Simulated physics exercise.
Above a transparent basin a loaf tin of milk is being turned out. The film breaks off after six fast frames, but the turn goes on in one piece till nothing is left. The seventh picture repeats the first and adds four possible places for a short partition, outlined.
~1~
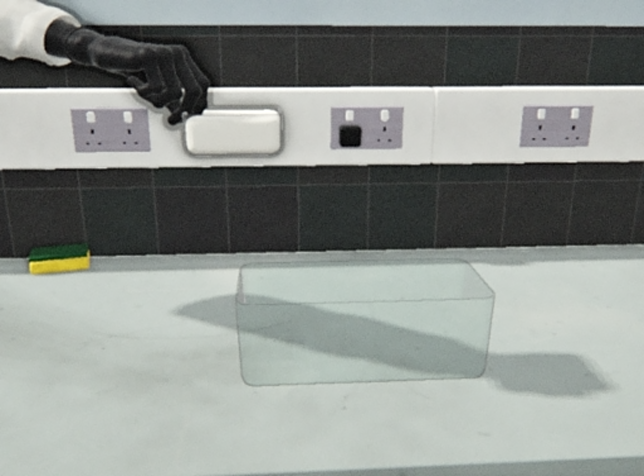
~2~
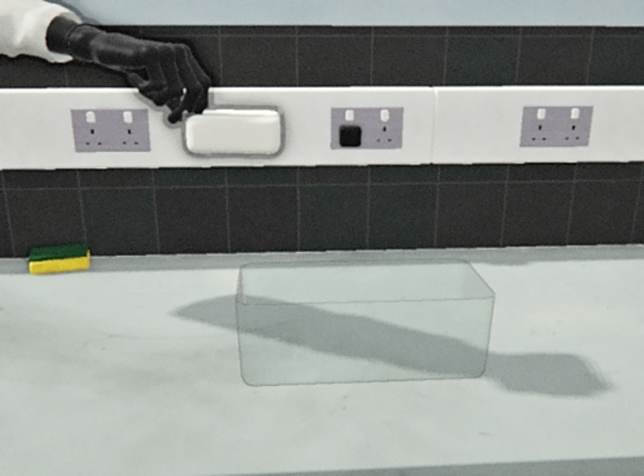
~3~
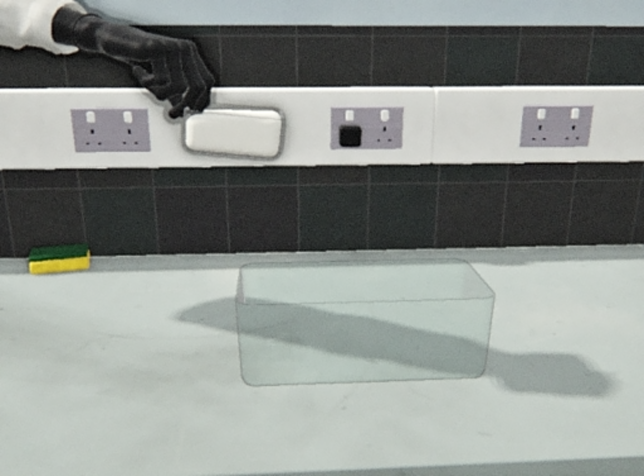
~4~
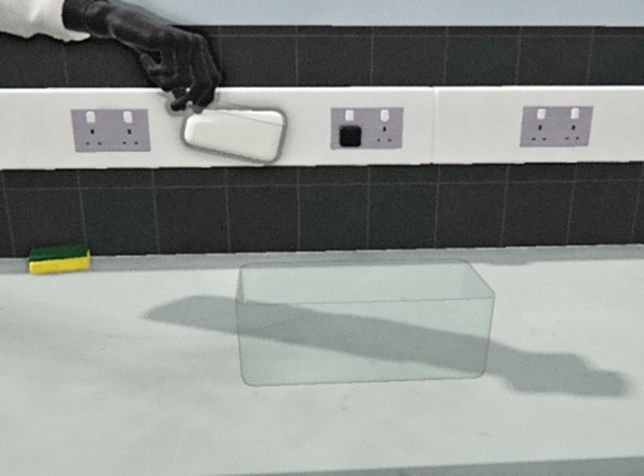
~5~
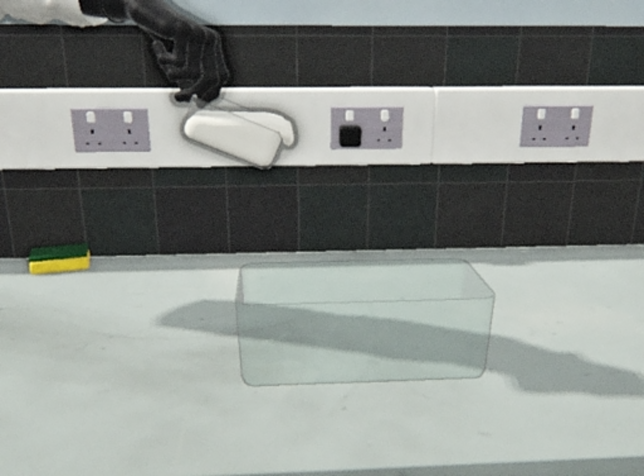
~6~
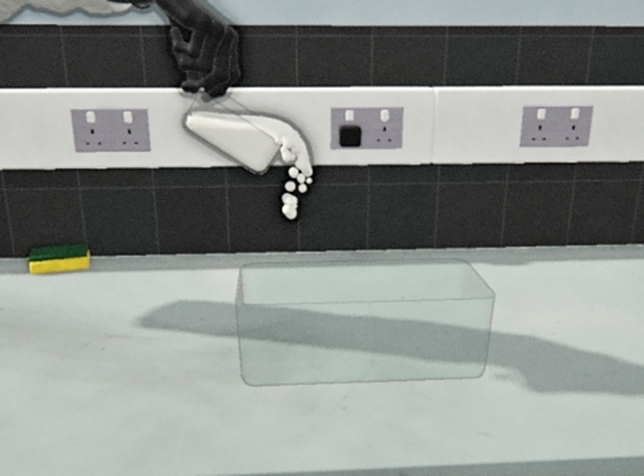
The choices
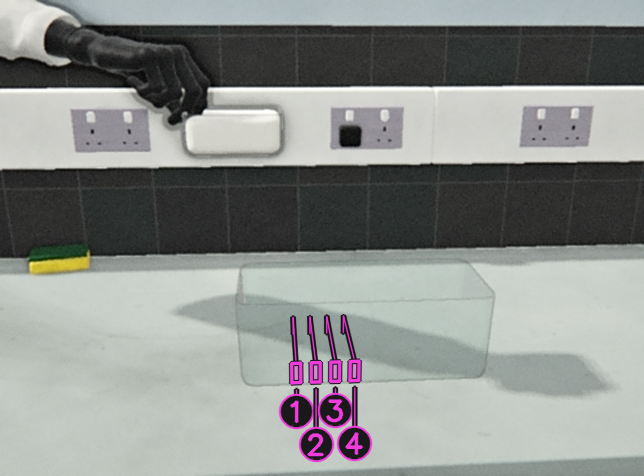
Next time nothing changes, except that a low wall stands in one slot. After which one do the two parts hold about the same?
Go for 4.
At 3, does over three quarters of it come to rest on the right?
No.
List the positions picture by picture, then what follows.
The first picture shows upright, lip at (279, 109); basin from (241, 383) to (484, 374); nothing has left yet.
The second picture shows upright, lip at (279, 110); nothing has left yet.
The third picture shows tipped about 6°, lip at (281, 114); nothing has left yet.
The fourth picture shows tipped about 13°, lip at (282, 120); nothing has left yet.
The fifth picture shows tipped about 23°, lip at (283, 127); milk is over the lip, down to (288, 138).
The sixth picture shows tipped about 34°, lip at (282, 137); milk is over the lip, down to (292, 210).
On the marked copy, 1 at (296, 389); 2 at (316, 388); 3 at (335, 388); 4 at (354, 387).
If 1 is chosen, about 20 % ends left of the wall and 78 % right of it; 3 % is lost outside.
If 2 is chosen, about 26 % ends left of the wall and 72 % right of it.
If 3 is chosen, about 32 % ends left of the wall and 67 % right of it.
If 4 is chosen, about 48 % ends left of the wall and 50 % right of it.
